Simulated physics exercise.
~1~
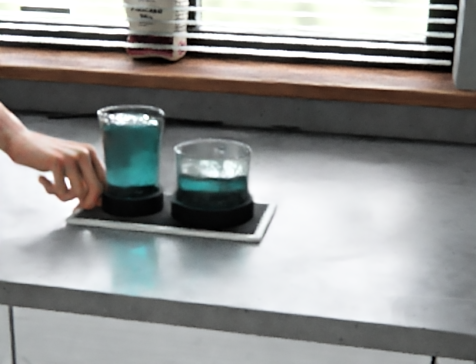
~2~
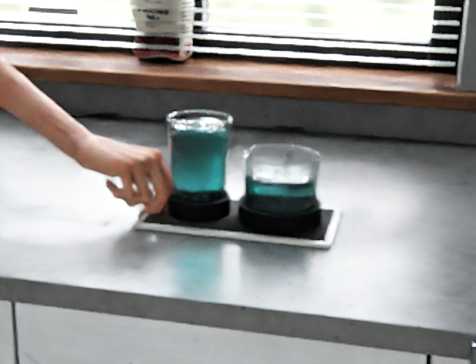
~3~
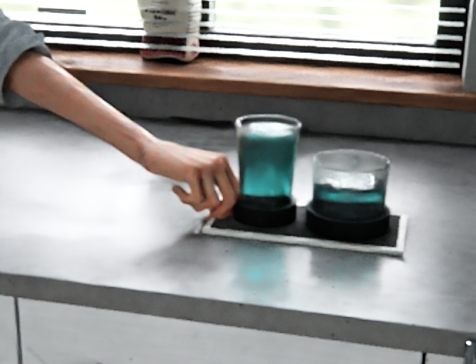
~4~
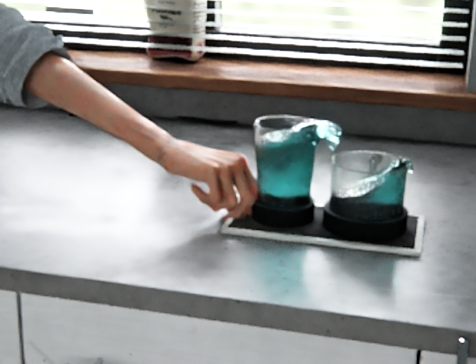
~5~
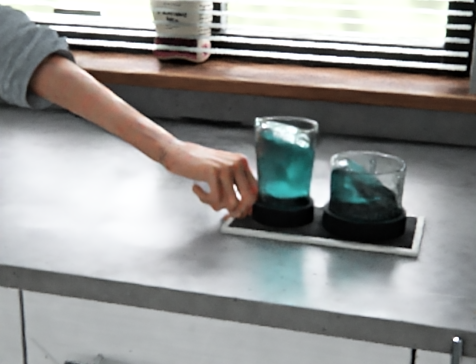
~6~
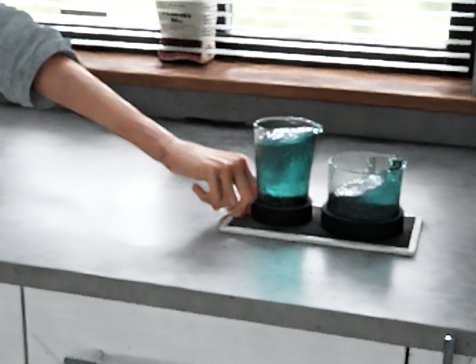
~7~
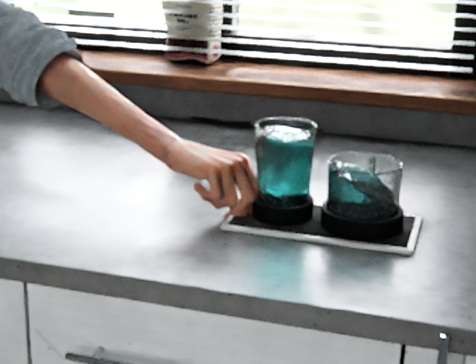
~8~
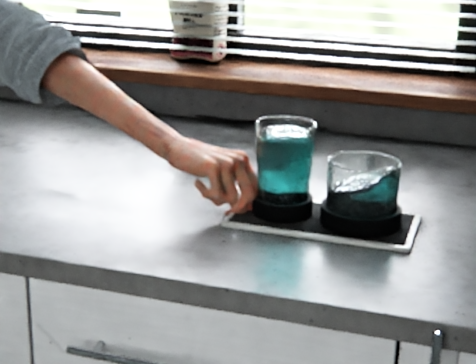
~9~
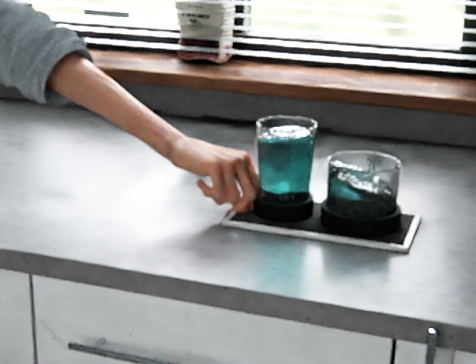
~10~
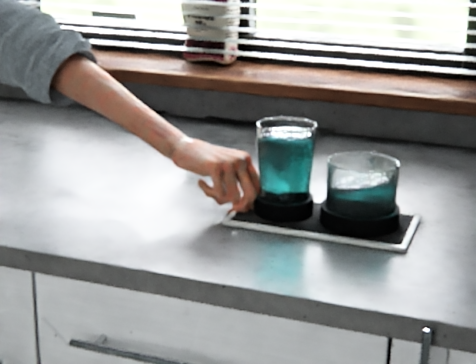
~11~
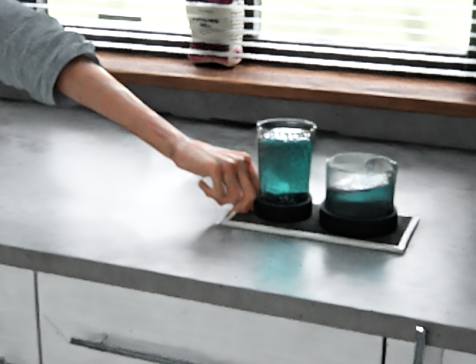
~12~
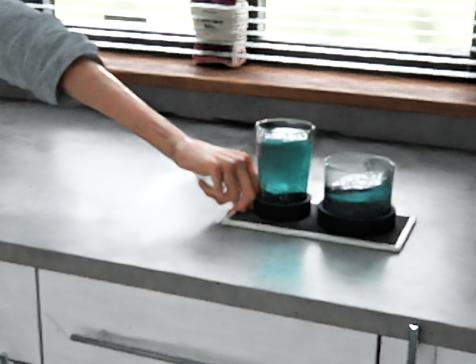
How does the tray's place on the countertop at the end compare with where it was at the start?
The tray starts left of the middle of the view and ends up farther to the right on the countertop.
Hand sliding a tray of two glasses of teal water rightward and stopping, water sloshing over the taller one's rim, then calming.
